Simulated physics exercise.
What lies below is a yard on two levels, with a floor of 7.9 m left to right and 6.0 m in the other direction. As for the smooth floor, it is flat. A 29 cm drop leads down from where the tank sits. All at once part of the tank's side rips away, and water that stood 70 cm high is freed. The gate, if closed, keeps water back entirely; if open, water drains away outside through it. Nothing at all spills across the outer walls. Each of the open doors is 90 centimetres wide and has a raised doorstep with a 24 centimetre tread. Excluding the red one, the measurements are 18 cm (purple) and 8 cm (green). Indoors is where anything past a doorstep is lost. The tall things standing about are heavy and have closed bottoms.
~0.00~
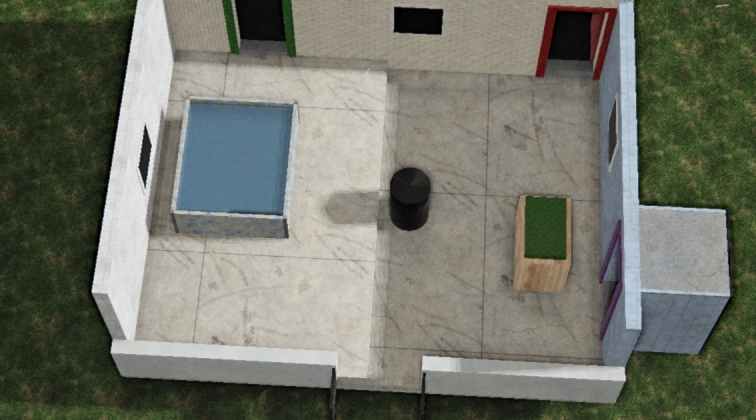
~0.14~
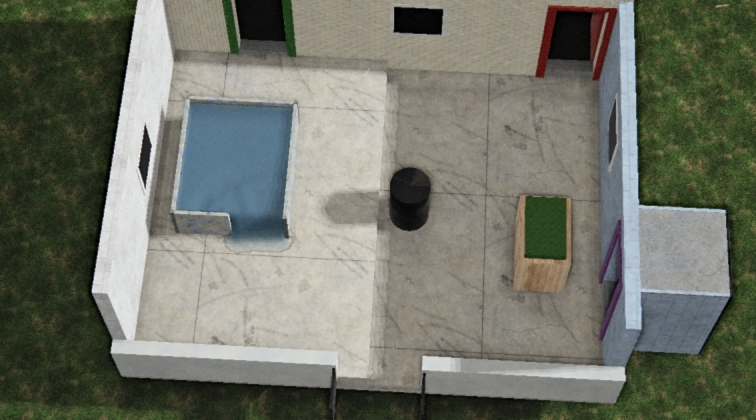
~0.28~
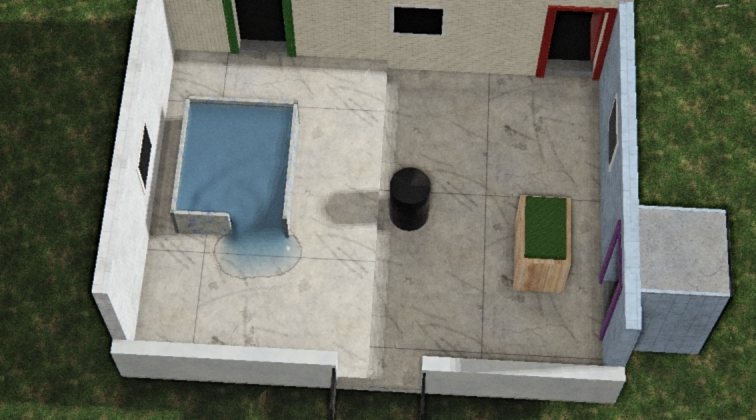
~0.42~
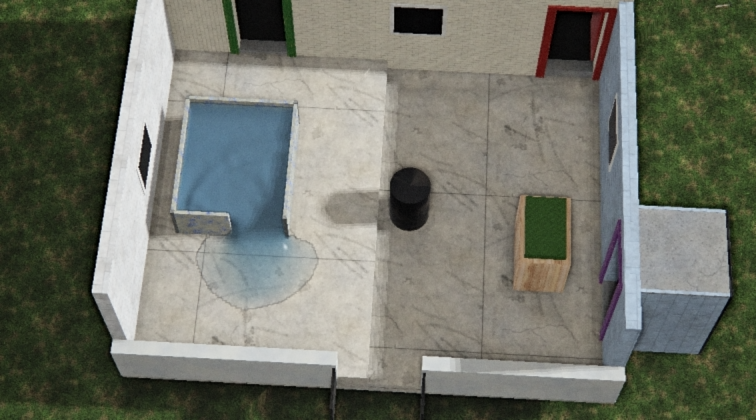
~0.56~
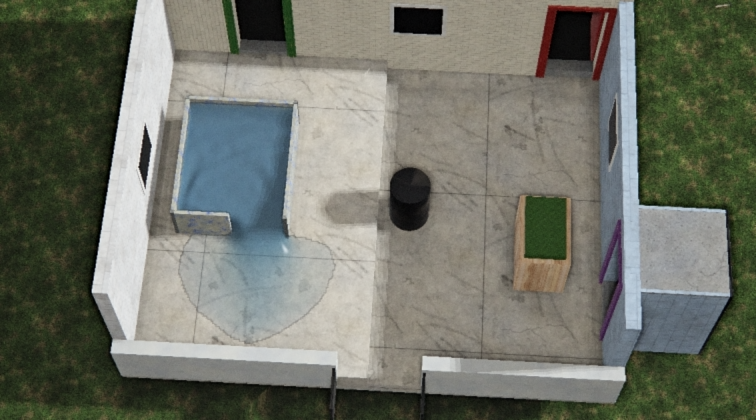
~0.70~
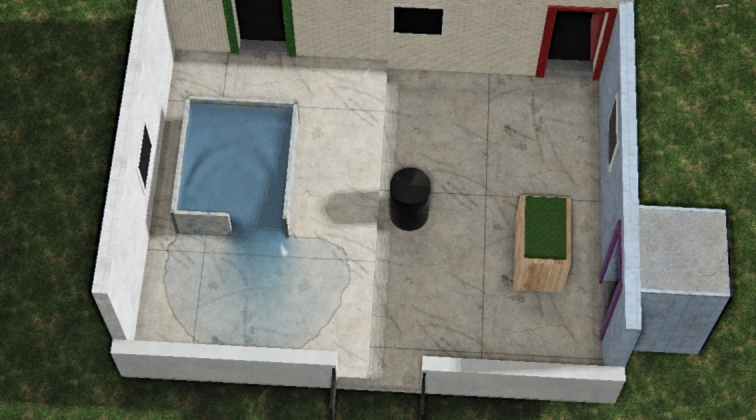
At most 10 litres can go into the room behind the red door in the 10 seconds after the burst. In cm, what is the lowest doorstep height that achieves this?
About 6.5 cm.
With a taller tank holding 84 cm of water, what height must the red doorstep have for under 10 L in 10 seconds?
9.0 cm.
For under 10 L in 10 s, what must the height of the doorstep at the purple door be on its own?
For purple: Close to 13.0 cm.
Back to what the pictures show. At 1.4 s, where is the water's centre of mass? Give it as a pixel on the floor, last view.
(245, 218), roughly.
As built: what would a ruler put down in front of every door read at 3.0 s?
In cm - purple: 0, red: 0, green: 0.
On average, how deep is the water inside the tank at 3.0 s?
It averages roughly 34 centimetres.
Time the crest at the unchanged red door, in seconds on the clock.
That happens close to 9.0 s on the clock.
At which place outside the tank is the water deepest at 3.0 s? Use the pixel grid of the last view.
Around (134, 351).
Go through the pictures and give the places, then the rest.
Still water, 70 cm deep, in the tank at (236, 158); the red door at (574, 48) is dry, in the first picture.
The gap is at (258, 229), the front 0.3 m out at (235, 249); the back of the tank holds 70 cm, in the second picture.
Water pours out at (258, 229) and has run 0.8 m, to (242, 275); about 10 cm deep outside, 70 cm at the back, in the third picture.
Water pours out at (258, 230) and has run 1.3 m, to (239, 304); about 8 cm deep outside, 70 cm at the back, in the fourth picture.
Water pours out at (258, 229) and has run 1.9 m, to (246, 337); about 5 cm deep outside, 69 cm at the back, in the fifth picture.
The gap is at (258, 229), the front 2.3 m out at a hidden place; the back of the tank holds 63 cm; 5.8 m in a straight line remain to the red door at (574, 48), in the sixth picture.
After 1.4 s water covers 20 % of the floor, deepest (39 cm) near (263, 241); it has not reached the red door.
After 3.0 s water covers 35 % of the floor, deepest (32 cm) near (134, 351); it has not reached the red door.
After 10.0 s water covers 90 % of the floor, deepest (10 cm) near (144, 352); 8 cm at the red door, 0 litres in over its 22 cm doorstep.
At the red door as built, the water arrived by 6.4 s and peaked near 10 cm at 9.2 s.
With a doorstep of 6 cm, 14 litres would have come in within the 10 s; with 7 cm, 7 litres. So under 10 litres takes about 6.5 cm.
